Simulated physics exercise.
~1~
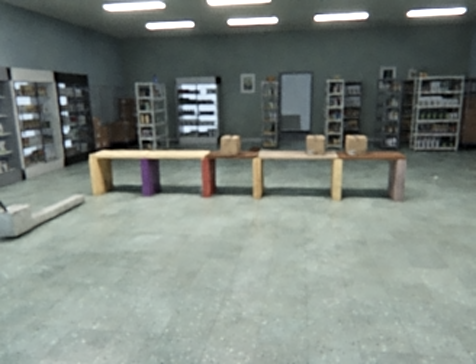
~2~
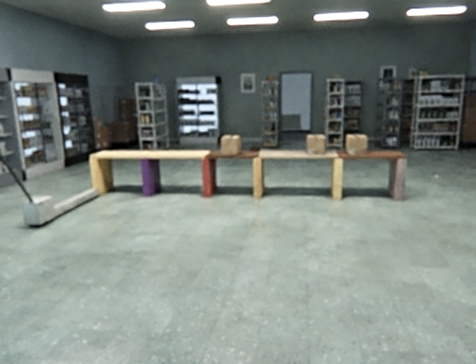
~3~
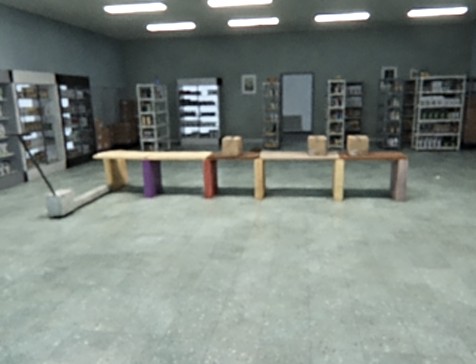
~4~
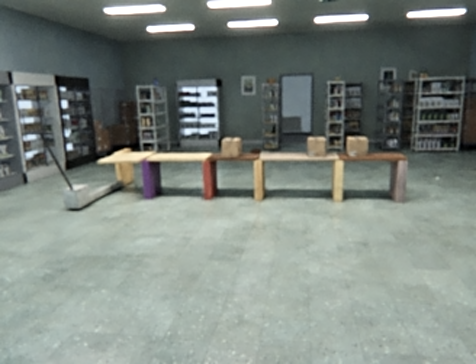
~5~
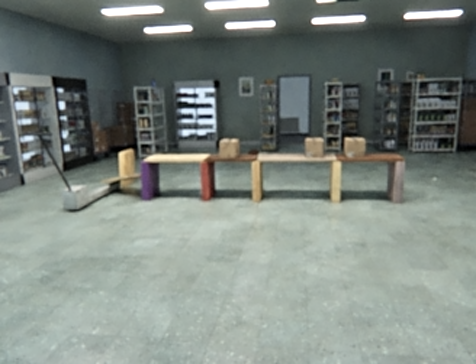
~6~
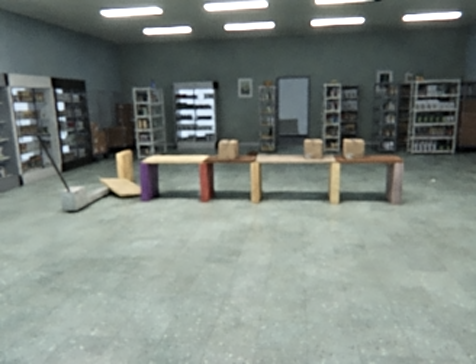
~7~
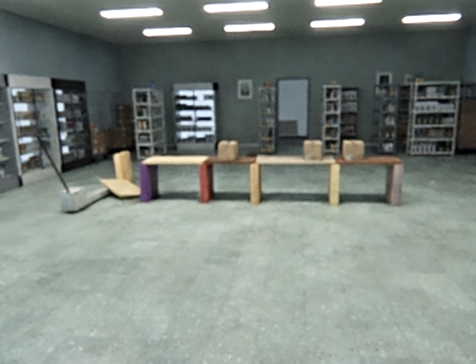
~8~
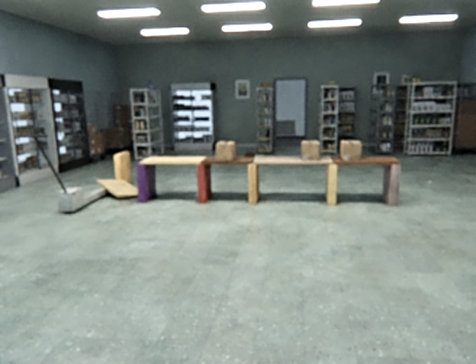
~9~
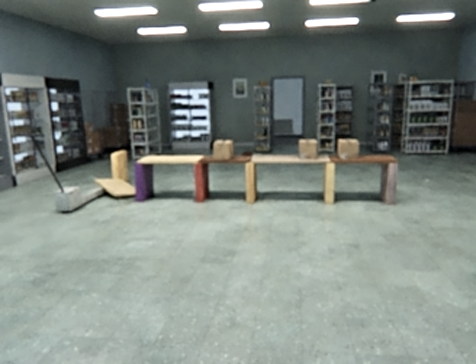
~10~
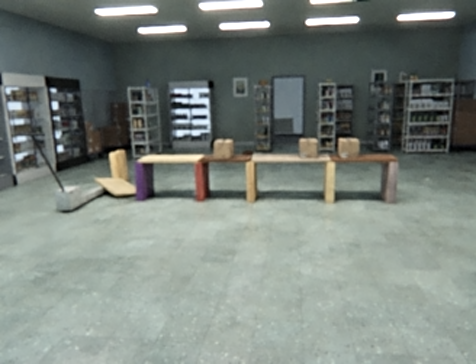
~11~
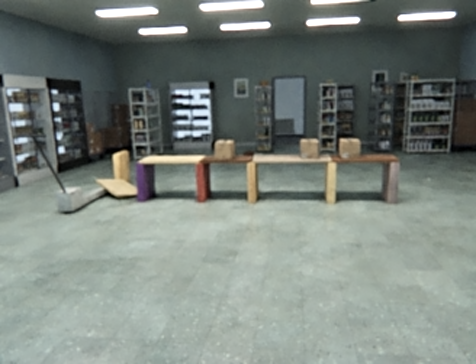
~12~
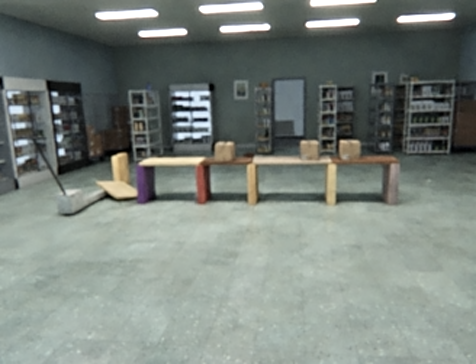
In a shop, a low jack slides into the leftmost upright and the end board drops.
